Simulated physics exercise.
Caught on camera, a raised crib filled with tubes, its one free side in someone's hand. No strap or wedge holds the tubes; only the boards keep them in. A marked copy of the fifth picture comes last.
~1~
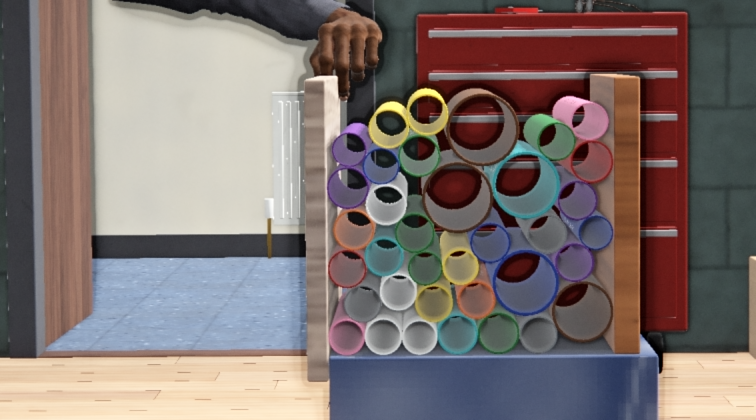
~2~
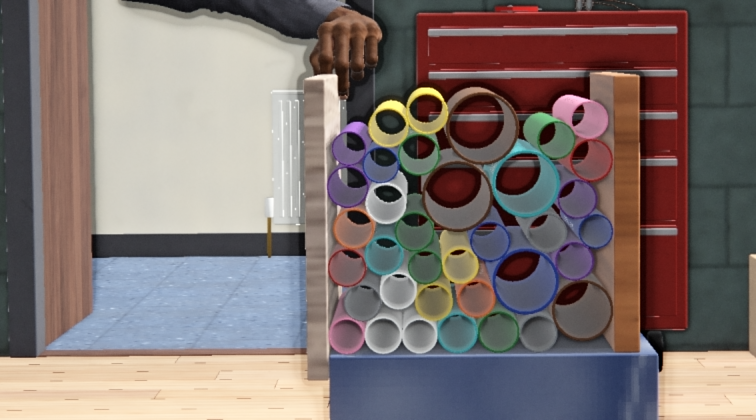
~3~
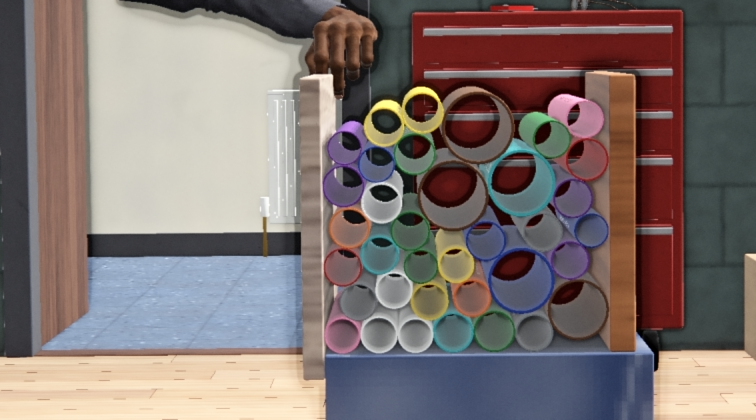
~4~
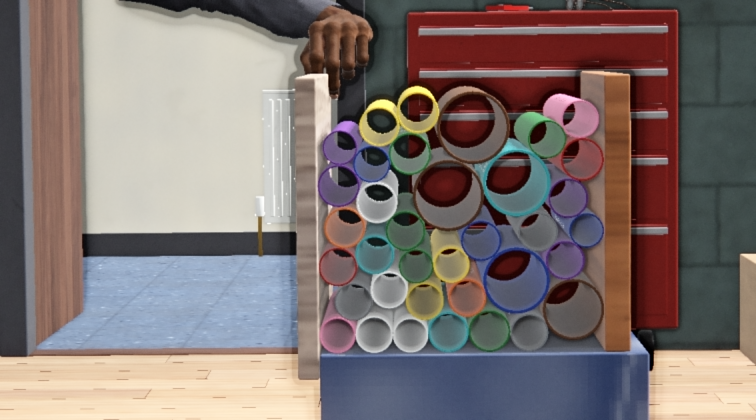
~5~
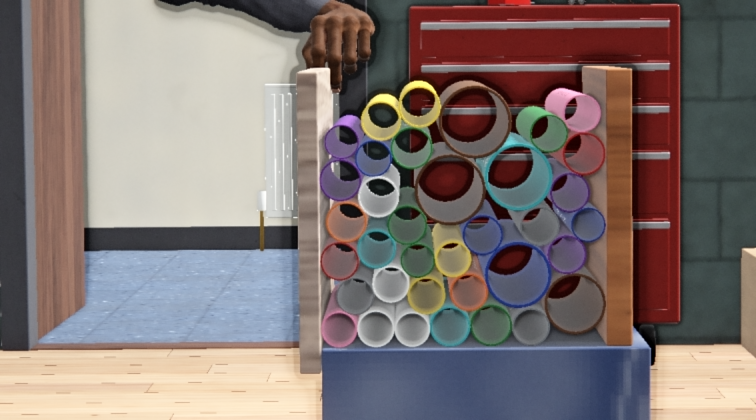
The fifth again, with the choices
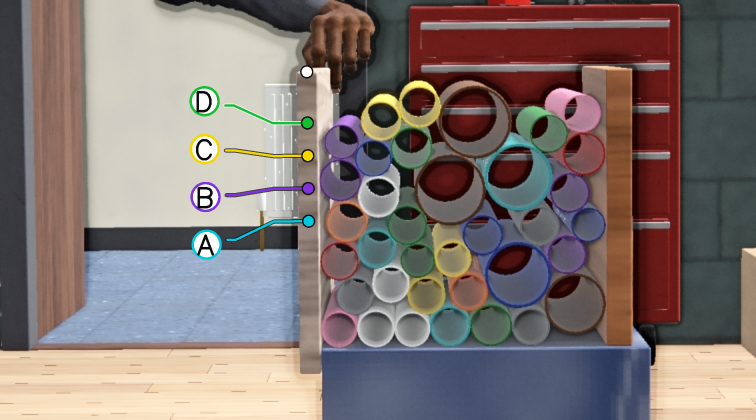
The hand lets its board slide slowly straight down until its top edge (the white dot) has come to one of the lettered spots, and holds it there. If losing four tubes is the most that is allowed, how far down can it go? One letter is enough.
Mark A is as low as it can go.
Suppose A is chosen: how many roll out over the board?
It comes to four.
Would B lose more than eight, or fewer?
Fewer than eight.
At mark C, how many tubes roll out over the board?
At C the number is none.
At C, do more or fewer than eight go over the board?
It loses fewer than eight.
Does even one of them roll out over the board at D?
At D: No.
On the copy, A at (309, 221); B at (308, 189); C at (308, 156); D at (307, 123); the white dot at (307, 72).
On A. First, top of the board (319, 142).
Then, top of the board (320, 219).
Finally, top of the board (320, 221), four out over the board.
By contrast, B one out over the board; C none out over the board; D none out over the board.
